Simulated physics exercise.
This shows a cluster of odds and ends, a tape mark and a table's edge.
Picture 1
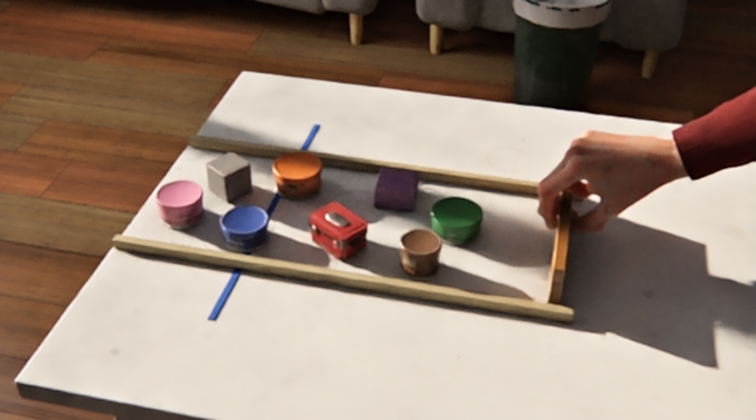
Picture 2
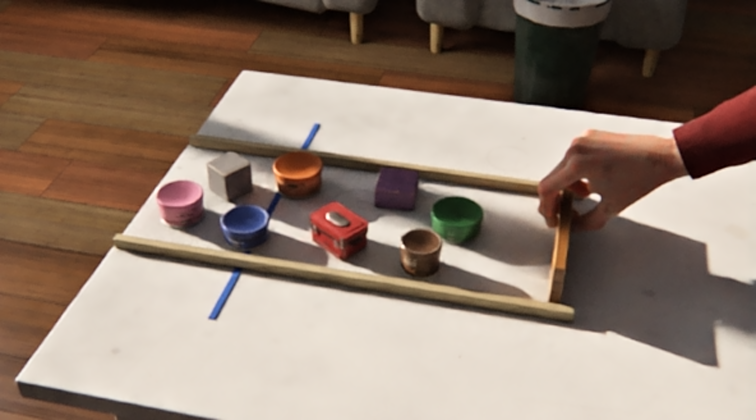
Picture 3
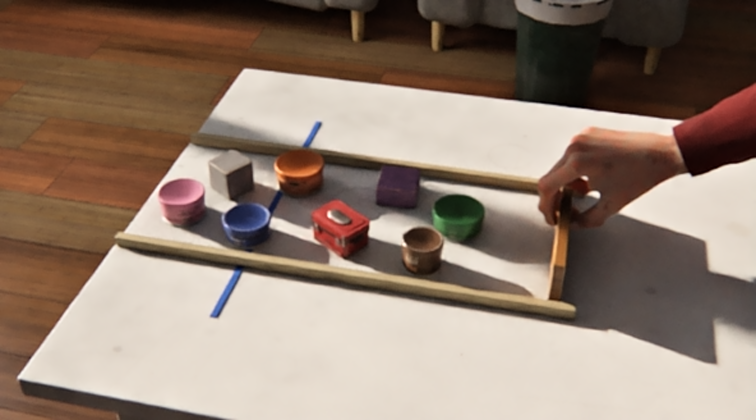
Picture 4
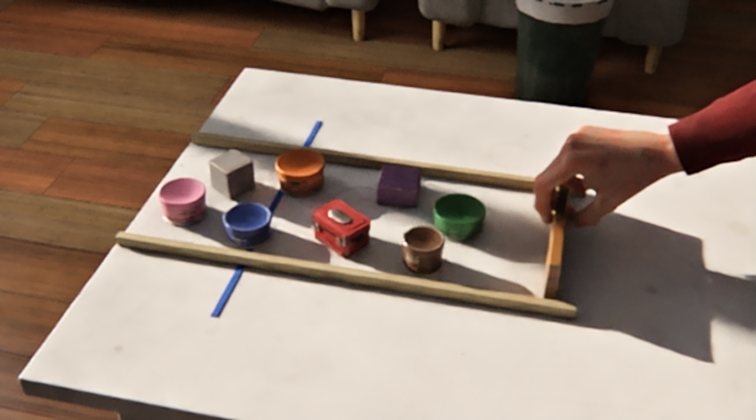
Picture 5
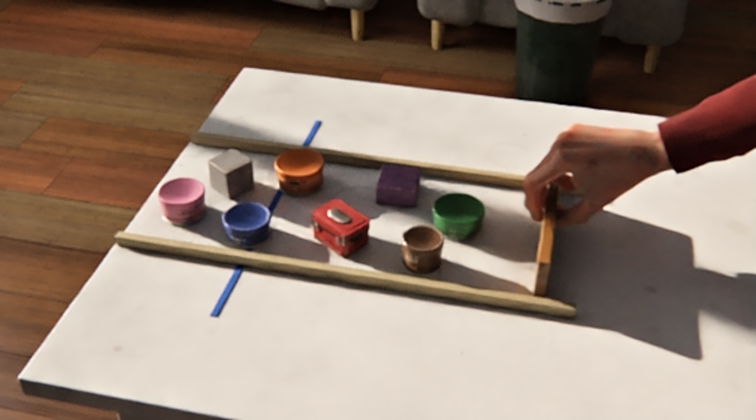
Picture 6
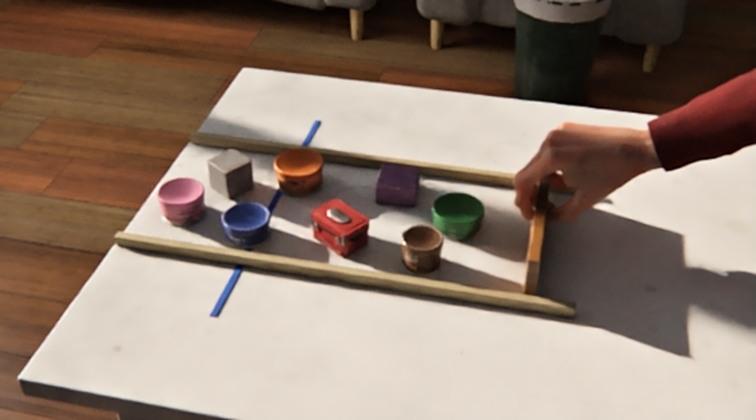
A hand slides a wooden board slightly left between two rails toward small colourful objects.
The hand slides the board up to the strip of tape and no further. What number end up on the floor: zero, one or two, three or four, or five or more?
Outcome: The number that fall off is zero.
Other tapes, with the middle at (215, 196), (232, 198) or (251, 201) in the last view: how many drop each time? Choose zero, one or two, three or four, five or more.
The falls would be one or two; either one or two; zero.
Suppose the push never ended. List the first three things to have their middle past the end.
In order: The pink tin, then the grey block, then the orange pot.
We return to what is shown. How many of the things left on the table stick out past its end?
0 of them.
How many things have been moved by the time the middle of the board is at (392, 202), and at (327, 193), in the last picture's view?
4 and 6.
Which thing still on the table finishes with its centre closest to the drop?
That is the pink tin.
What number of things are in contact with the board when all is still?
3 of them.
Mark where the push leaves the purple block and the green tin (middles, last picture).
Near (272, 163) and (253, 186).
Soon after, none off yet; pink tin at rest near (182, 202); grey block at rest near (231, 174); blue tin at rest near (247, 225).
At rest, the number that fall off is zero.
